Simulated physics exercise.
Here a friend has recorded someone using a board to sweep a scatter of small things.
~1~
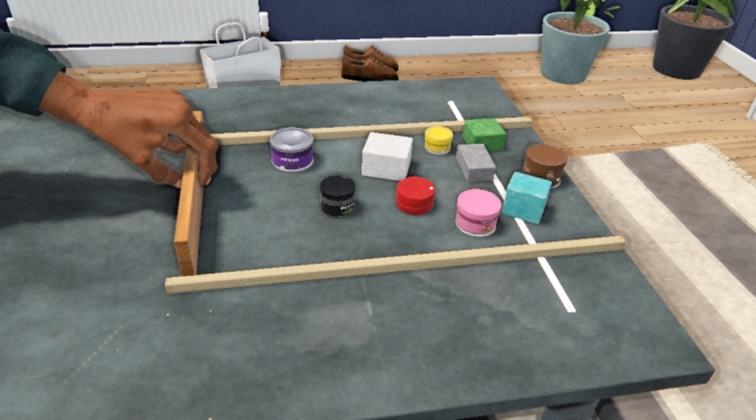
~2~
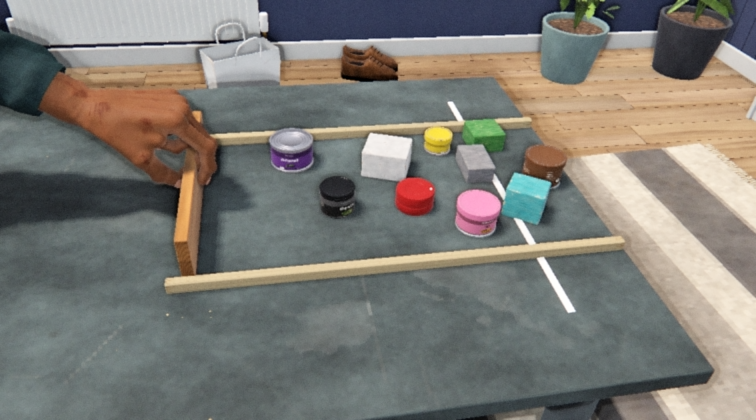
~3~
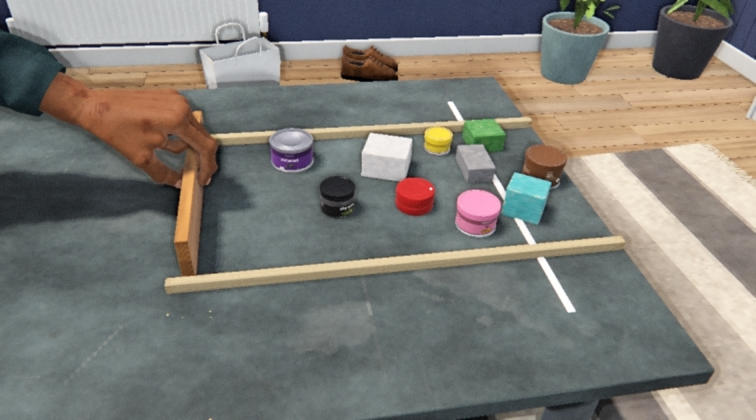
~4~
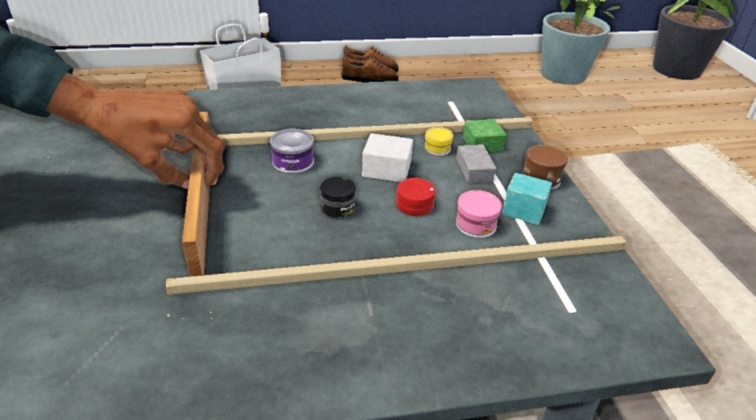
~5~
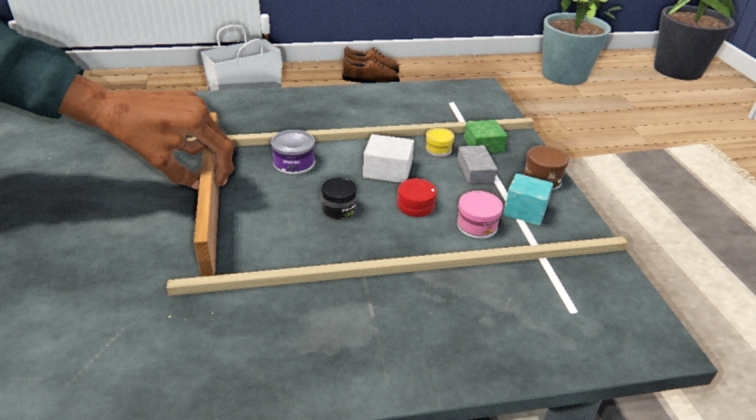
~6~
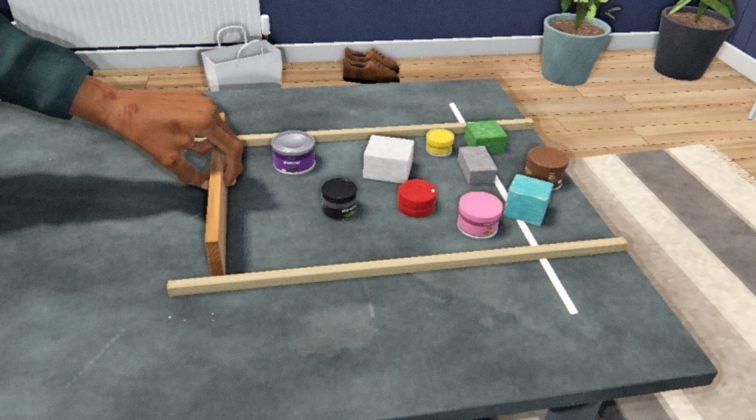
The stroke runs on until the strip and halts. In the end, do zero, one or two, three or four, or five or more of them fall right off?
The tally of drops is under three, yet not nought.
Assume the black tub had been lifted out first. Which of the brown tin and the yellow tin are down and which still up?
Well, the brown tin goes off the edge while the yellow tin is still there.
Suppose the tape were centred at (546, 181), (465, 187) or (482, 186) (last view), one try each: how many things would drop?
In that order 6, 0 and 0.
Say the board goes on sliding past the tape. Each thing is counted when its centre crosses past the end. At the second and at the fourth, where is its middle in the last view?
Its middle is near (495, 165) and then near (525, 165).
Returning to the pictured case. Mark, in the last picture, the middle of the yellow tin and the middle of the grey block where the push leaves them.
The first ends close to (530, 142), the second close to (540, 162).
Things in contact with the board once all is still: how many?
Well, it touches 4.
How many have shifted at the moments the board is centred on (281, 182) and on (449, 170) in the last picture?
First 1 and then 9.
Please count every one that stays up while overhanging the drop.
You'd get 0.
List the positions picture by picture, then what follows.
Brown tin (544, 167); turquoise block (526, 198); green block (484, 135); board (193, 186); tape (498, 183), in the first picture.
Turquoise block (526, 198); black tub (337, 197), in the second picture.
Green block (483, 136); red lid (415, 196), in the third picture.
Brown tin (544, 167); grey block (476, 164), in the fourth picture.
Turquoise block (528, 199); purple pot (294, 152), in the fifth picture.
Brown tin (545, 169); turquoise block (528, 200); green block (485, 138); board (219, 187); tape (499, 185), in the sixth picture.
Soon after, none off yet; brown tin at rest near (545, 169); turquoise block at rest near (528, 200); green block at rest near (485, 138).
Then, none off yet; brown tin at rest near (545, 169); turquoise block moved a little near (544, 203); green block moved about its own width near (513, 135).
By the end, the number that fall off is one or two; fallen, green block and brown tin.
